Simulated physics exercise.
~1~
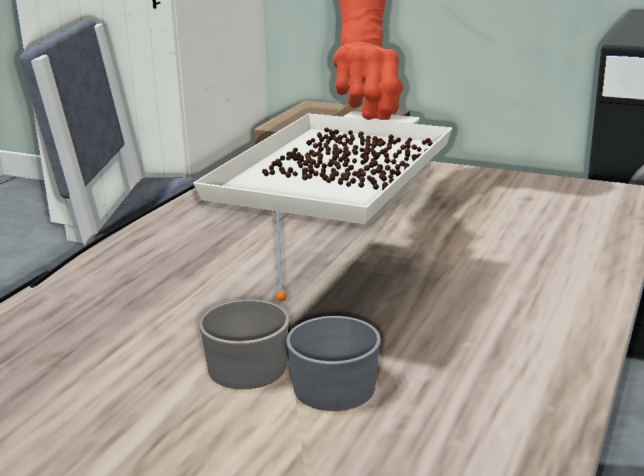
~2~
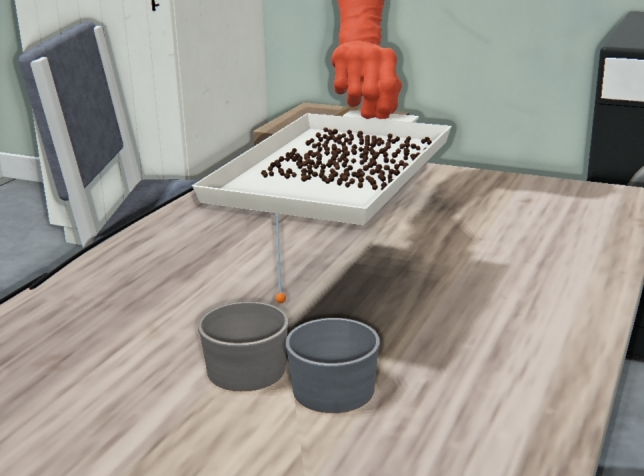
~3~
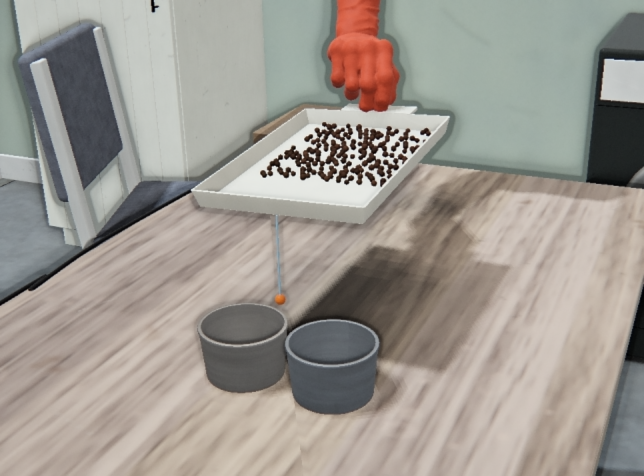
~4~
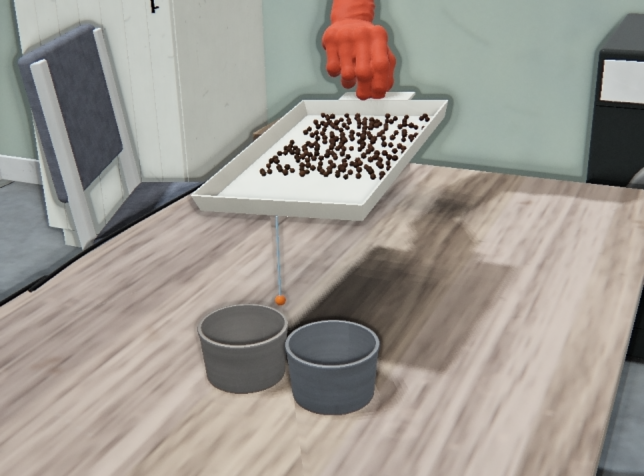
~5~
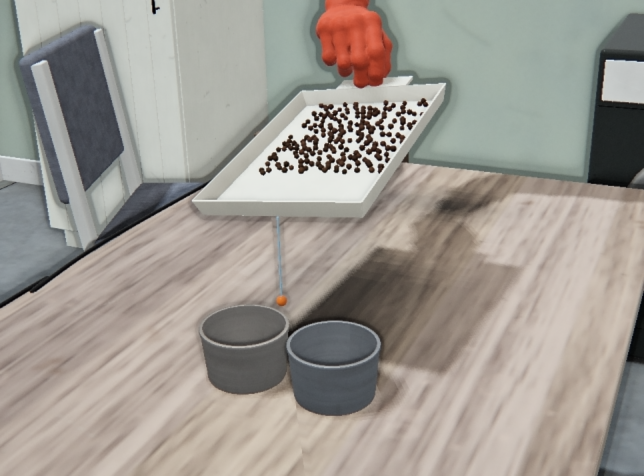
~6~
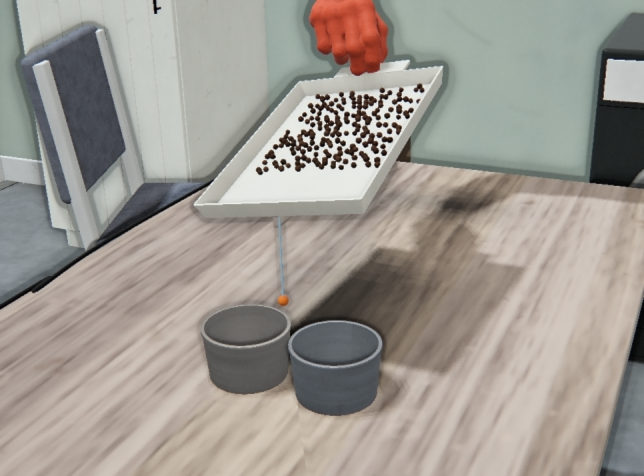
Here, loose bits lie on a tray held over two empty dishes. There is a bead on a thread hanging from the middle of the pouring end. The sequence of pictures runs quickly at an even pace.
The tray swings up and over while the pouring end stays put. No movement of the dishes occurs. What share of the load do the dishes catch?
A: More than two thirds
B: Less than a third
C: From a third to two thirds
Less than a third.
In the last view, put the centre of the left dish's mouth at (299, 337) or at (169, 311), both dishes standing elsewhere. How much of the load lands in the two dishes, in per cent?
About 0 per cent, then about 40 per cent.
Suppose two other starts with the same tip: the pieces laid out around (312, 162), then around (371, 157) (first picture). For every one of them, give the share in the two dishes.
You'd get near 0 percent first and near 0 percent next.
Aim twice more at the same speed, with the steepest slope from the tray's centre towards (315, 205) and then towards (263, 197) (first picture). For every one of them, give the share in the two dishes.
Roughly 90 per cent, and 40 per cent.
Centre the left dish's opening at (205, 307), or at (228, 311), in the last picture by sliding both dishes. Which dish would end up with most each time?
On the first try it would be the one on the left, and on the second the one on the left.
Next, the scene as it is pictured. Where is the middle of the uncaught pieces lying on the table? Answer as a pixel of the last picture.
Centre: Roughly (188, 347).
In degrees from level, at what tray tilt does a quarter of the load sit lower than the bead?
That happens at around 65°.
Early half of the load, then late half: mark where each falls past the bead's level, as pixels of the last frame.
First around (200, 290), afterwards around (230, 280).
Soon after the last picture, tray tipped steeply; about two thirds on the tray; a stray few in the left dish; a small part outside both; a small part in the air.
A little later, tray tipped past a quarter turn; a small part on the tray; a small part in the left dish; about two thirds outside both; about a quarter in the air.
Later still, tray tipped past a quarter turn; a small part in the left dish; nearly all outside both.
At rest, tray tipped past a quarter turn; none in the right dish; a small part in the left dish; nearly all outside both.
